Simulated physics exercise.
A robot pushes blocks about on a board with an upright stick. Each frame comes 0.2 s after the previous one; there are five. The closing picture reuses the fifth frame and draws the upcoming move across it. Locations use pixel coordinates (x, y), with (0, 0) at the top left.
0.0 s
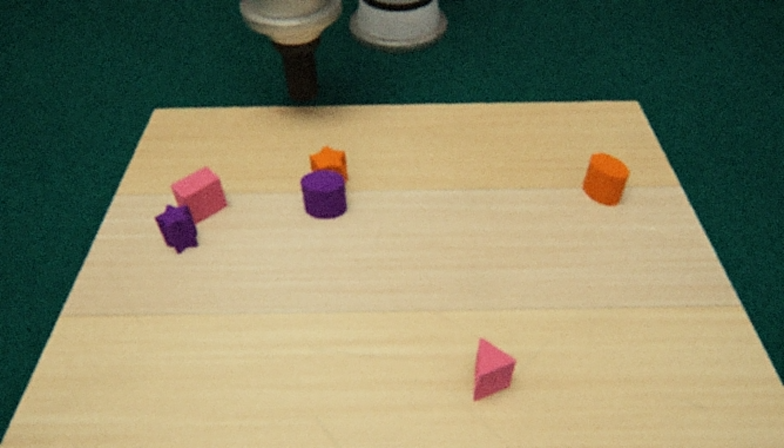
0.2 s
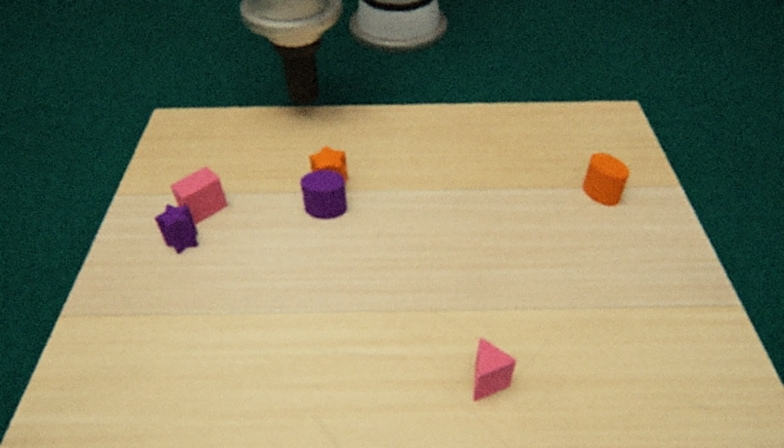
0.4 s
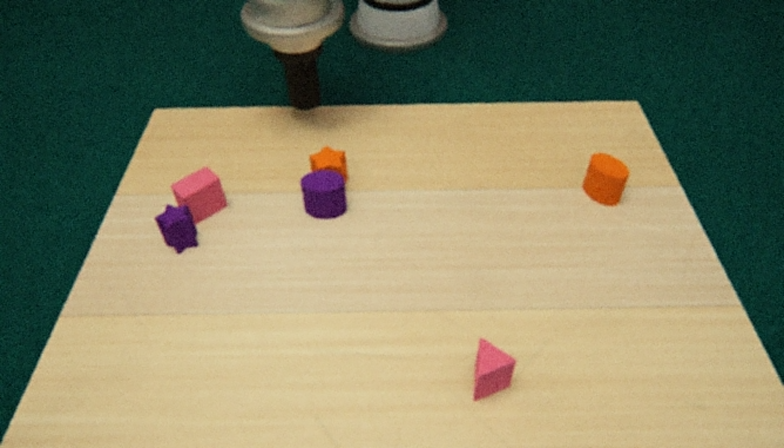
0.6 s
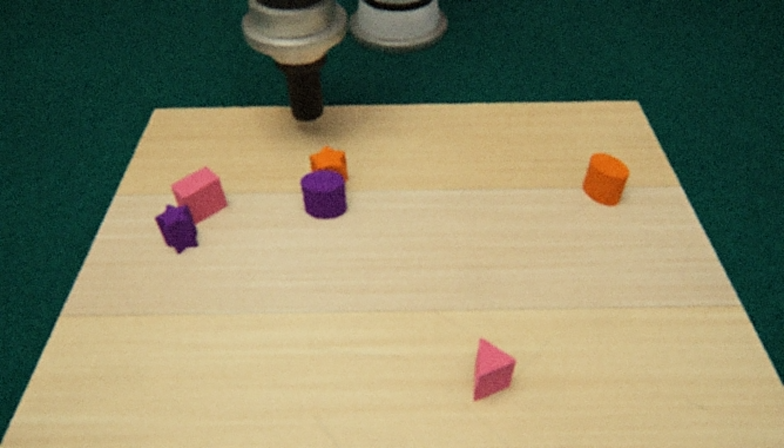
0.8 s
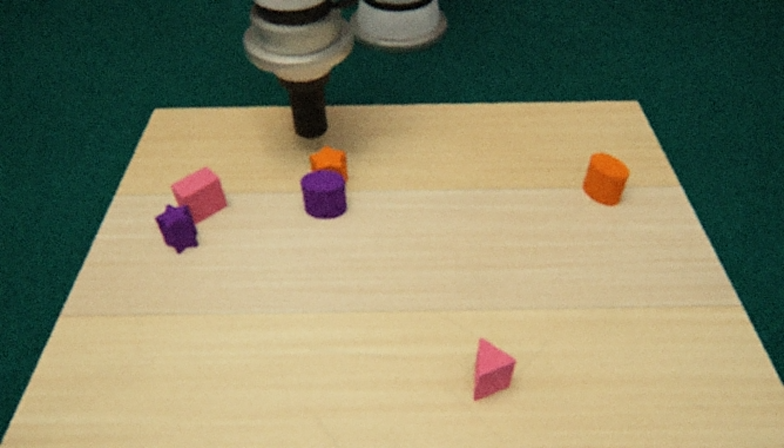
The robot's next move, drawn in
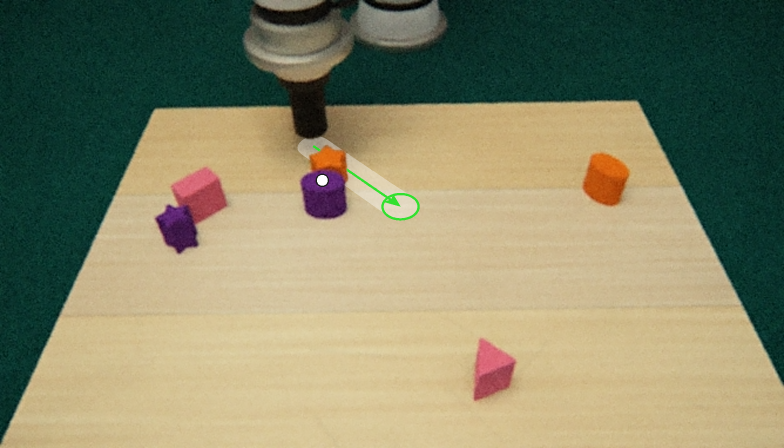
A pale wooden board fills most of the view against dark green, seen from above at an angle by a still camera, with a robot's dark upright stick at its far edge. A purple rounded block sits before an orange star, with a pink block and purple star to the left, an orange block at right and a pink triangle nearer. The stick moves slightly forward toward the orange star while every block stays still.
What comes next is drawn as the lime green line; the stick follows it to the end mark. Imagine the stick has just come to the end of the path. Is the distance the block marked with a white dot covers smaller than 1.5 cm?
My answer is yes.
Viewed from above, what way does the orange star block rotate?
It turns clockwise.
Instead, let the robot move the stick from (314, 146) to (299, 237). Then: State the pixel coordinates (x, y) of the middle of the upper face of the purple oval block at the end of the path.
The spot you're after is about (333, 202) in the image.
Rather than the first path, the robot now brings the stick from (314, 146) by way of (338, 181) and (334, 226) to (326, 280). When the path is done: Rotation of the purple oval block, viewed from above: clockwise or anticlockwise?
Looking down, my answer is that the purple oval block rotates clockwise.
The drawn path runs from (314, 146) to (401, 206); the dot is on the purple oval block.
What follows on the original path. One third of the way, stick at (339, 149); nothing pushed yet.
Two thirds of the way, stick at (369, 169); purple oval block at (319, 184); orange star block at (333, 163), turned 35° clockwise.
At the end, stick at (400, 190); purple oval block at (319, 184); orange star block at (333, 163), turned 35° clockwise.
